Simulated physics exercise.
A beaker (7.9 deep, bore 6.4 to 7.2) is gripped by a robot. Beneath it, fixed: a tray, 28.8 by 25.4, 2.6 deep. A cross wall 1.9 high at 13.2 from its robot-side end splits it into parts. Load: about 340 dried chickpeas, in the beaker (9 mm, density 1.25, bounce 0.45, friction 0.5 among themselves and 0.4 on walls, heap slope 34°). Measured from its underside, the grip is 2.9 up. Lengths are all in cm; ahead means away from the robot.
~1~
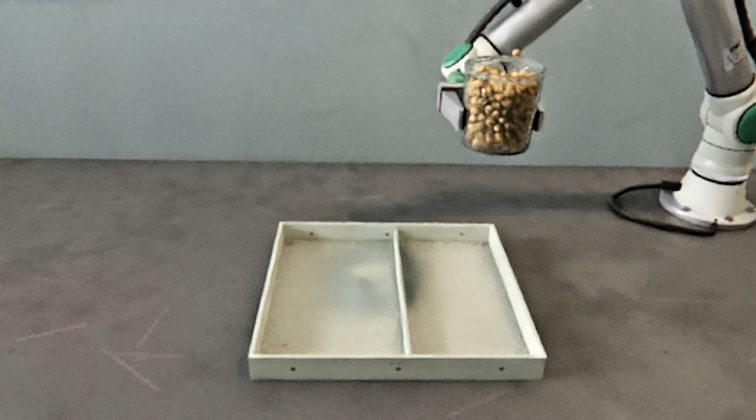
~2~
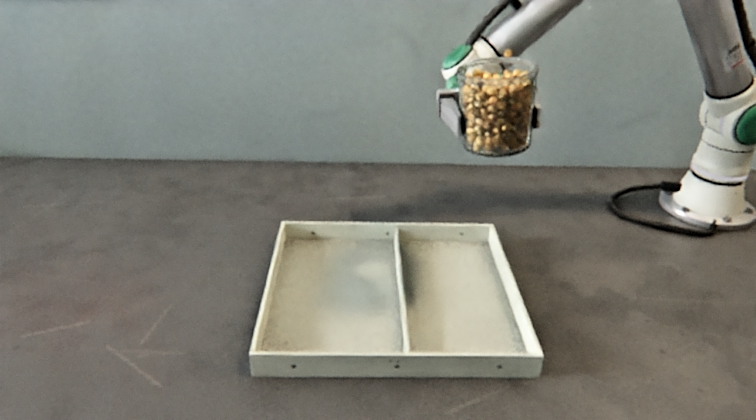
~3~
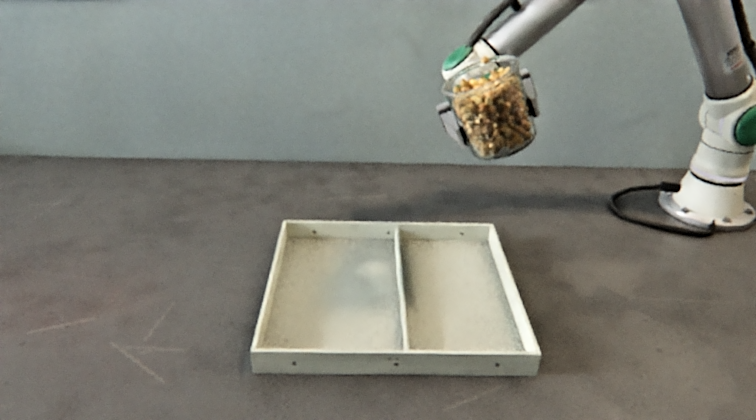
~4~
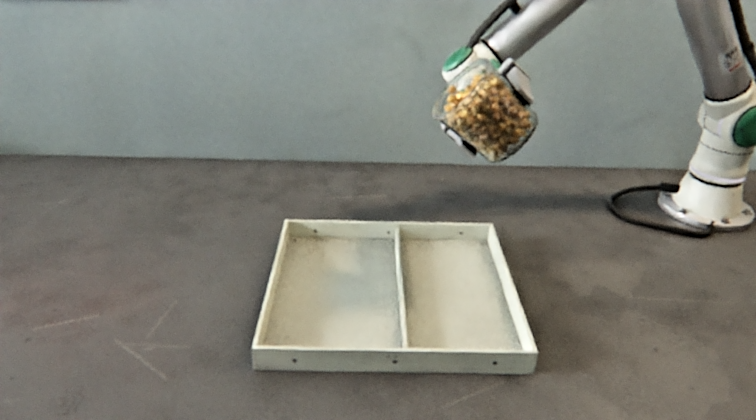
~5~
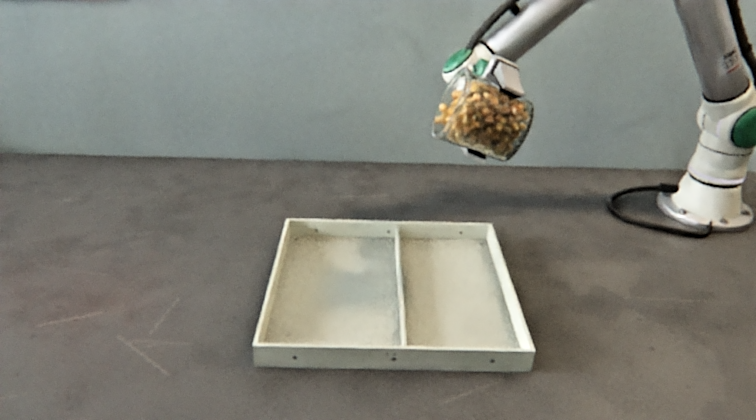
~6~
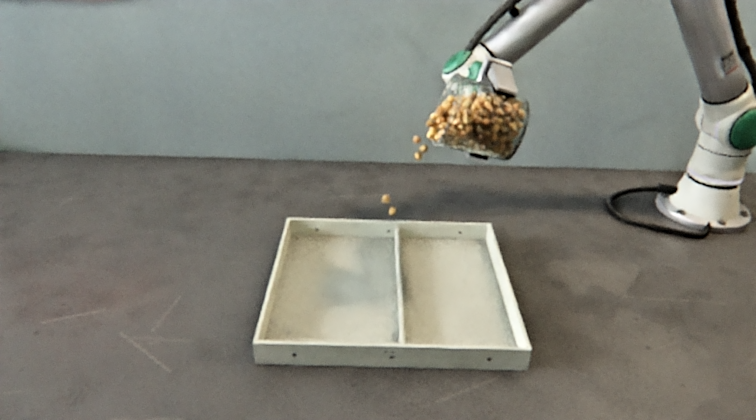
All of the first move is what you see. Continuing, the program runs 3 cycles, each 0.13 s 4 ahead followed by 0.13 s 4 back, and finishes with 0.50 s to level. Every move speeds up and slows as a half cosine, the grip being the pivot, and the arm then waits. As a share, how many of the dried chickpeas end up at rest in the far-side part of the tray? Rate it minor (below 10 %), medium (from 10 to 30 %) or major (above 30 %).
Rated: Major.
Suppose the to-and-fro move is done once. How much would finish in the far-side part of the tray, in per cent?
In that case it would be near 35 percent.
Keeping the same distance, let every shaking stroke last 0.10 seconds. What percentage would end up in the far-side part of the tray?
Roughly 70 in a hundred.
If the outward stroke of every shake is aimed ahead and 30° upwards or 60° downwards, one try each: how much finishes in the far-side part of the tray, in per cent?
Near 70 and 20 percent respectively.
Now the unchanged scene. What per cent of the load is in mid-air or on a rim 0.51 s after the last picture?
About 14 per cent.
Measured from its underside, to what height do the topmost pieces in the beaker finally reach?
Roughly 4.0 centimetres.
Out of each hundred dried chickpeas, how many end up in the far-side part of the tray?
Roughly 55 percent.
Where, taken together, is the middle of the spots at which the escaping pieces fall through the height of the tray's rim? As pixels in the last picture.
Estimated centre around (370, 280) in pixels.
Then, 0.51 s on, tilted 75° forward, highest piece 24 above the table; 156 in the beaker, 118 in the far-side part, 16 in the robot-side part, 5 on the table or floor, 49 in flight or on a rim.
Then, 1.02 s on, tilted 39° forward, highest piece 25 above the table; 191 in the far-side part, 101 in the beaker, 46 in the robot-side part, 6 on the table or floor.
Then, 1.48 s on, level, highest piece 25 above the table; 191 in the far-side part, 101 in the beaker, 46 in the robot-side part, 6 on the table or floor.
Then, 2.53 s on, level, highest piece 24 above the table; 191 in the far-side part, 101 in the beaker, 46 in the robot-side part, 6 on the table or floor.
In the end, 191 in the far-side part, 101 in the beaker, 46 in the robot-side part, 6 on the table or floor. That is 56 % in the far-side part of the tray.
